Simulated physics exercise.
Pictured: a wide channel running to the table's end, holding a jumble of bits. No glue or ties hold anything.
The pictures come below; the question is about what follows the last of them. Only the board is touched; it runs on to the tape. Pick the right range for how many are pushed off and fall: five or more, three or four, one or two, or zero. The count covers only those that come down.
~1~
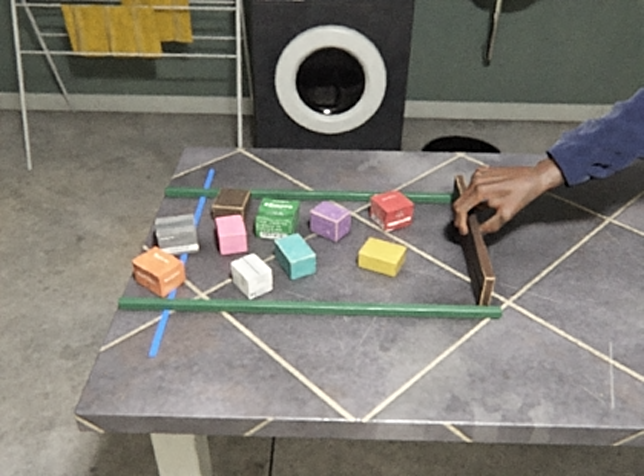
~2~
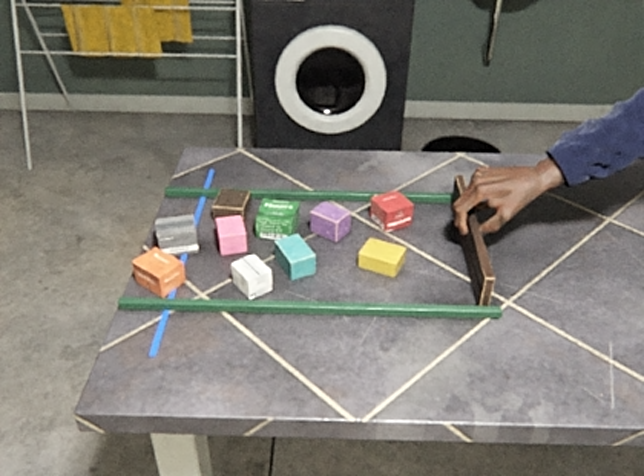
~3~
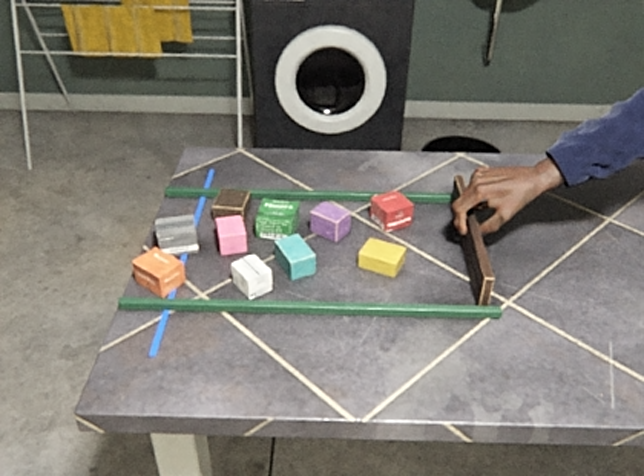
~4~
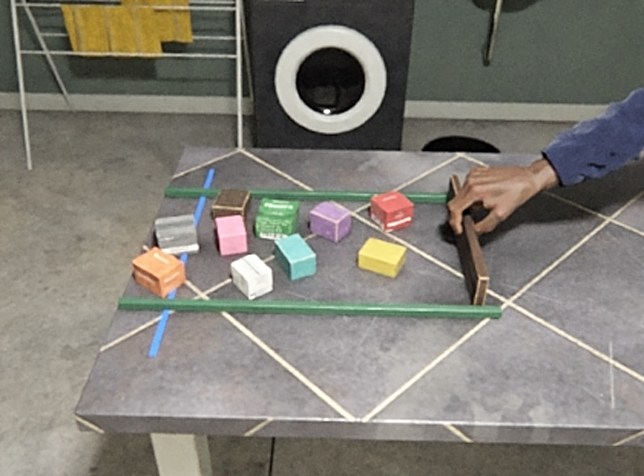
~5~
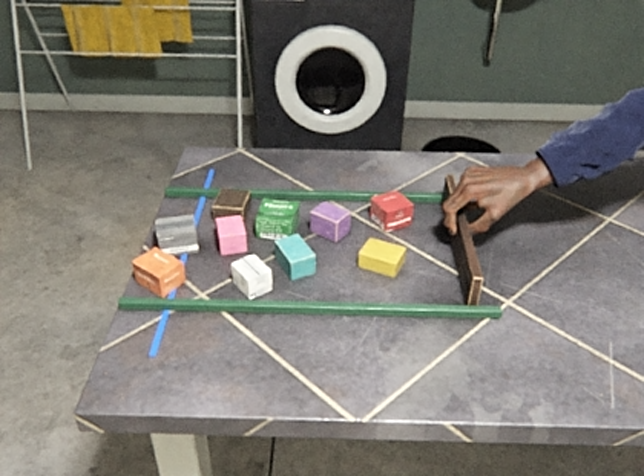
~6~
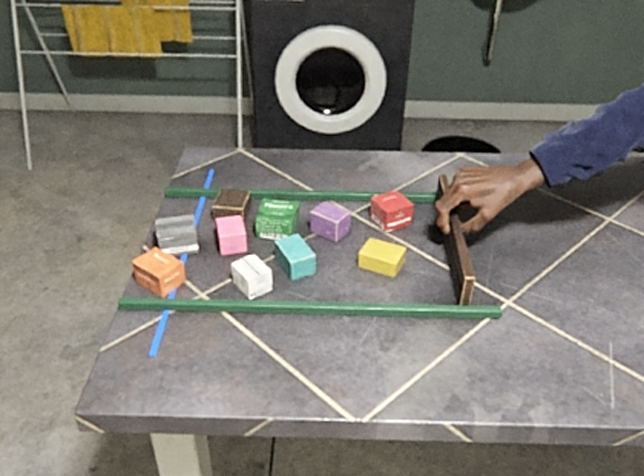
The right range is five or more.
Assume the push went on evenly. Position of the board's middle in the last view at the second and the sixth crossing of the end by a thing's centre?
Roughly (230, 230) and then roughly (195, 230).
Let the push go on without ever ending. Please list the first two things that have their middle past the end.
First the grey box, after it the pink block.
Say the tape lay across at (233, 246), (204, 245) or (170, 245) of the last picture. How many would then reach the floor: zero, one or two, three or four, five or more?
1 or 2; 1 or 2; five or over.
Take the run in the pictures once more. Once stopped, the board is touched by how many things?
That would be 4 of them.
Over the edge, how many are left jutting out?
Things overhanging at the end: 0.
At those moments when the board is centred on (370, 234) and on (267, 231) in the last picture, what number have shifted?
First 2, after that 9.
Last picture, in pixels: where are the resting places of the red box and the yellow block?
The red box settles near (183, 201); as for the yellow block, near (162, 257).
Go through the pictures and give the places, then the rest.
In the first frame, orange box (159, 271); grey box (177, 236); black block (232, 205); board (470, 236); tape (188, 245).
In the second frame, grey box (177, 236); white box (252, 276).
In the third frame, black block (232, 206); board (470, 236).
In the fourth frame, orange box (159, 272); red box (391, 211).
In the fifth frame, grey box (177, 236); yellow block (382, 257).
In the sixth frame, orange box (159, 272); grey box (177, 236); black block (232, 206); board (453, 236); tape (188, 245).
Soon after, none off yet; orange box at rest near (159, 272); grey box at rest near (177, 236); black block at rest near (232, 206).
In the end, the number that fall off is five or more; gone, turquoise block, green box, pink block, black block, grey box and orange box.
